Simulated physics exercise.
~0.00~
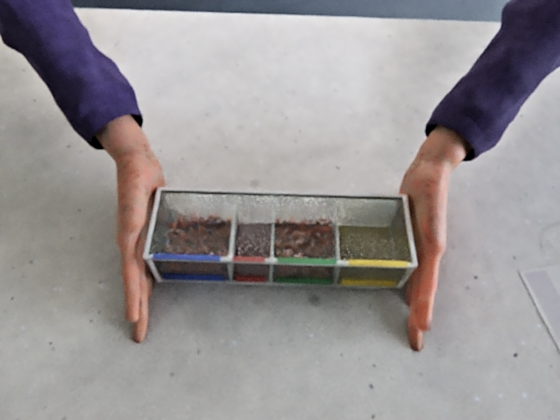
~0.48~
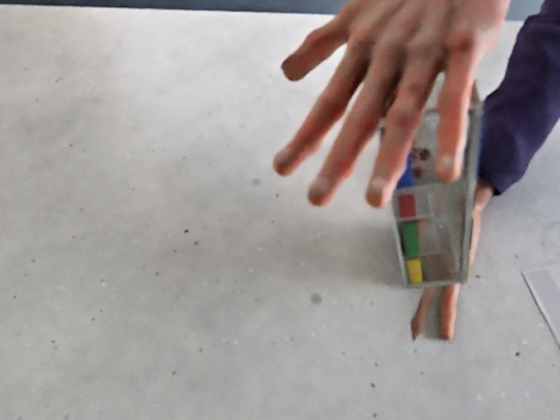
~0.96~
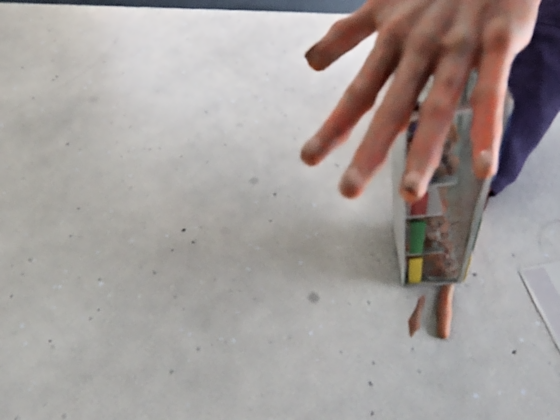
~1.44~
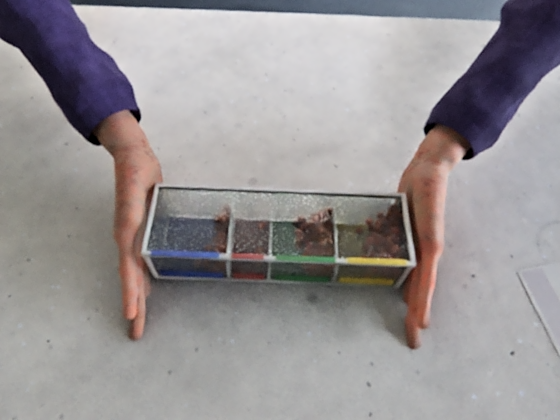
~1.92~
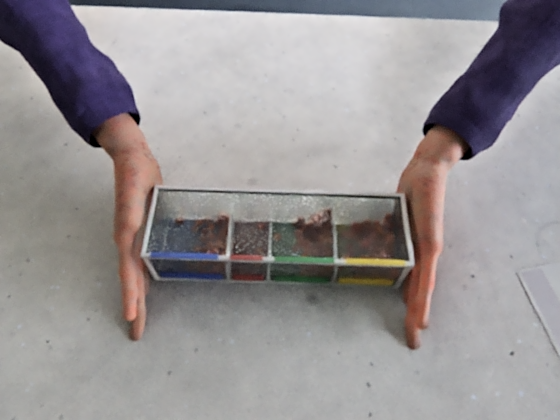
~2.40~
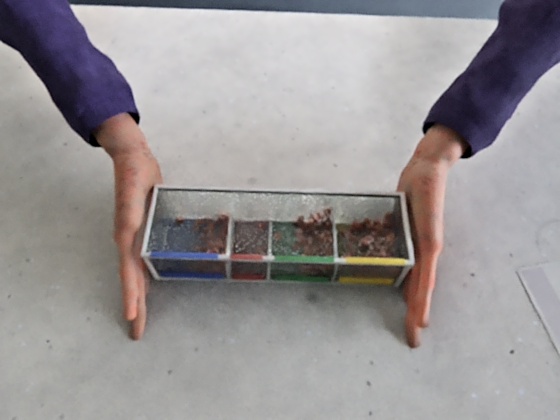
To begin with, two hands in purple sleeves hold a clear, closed box flat on a grey table, its compartments marked blue, red, green and yellow from left to right, with reddish-brown pellets mostly in the blue and green ones. The blue end is then lifted until the box stands steeply on its yellow end, a hand spread in front of its raised end. It tilts slightly further, and is then lowered flat again between both hands. Pellets now lie in the yellow compartment too. The box finally rests still, with pellets in the green, yellow and blue compartments, fewest of these in blue.
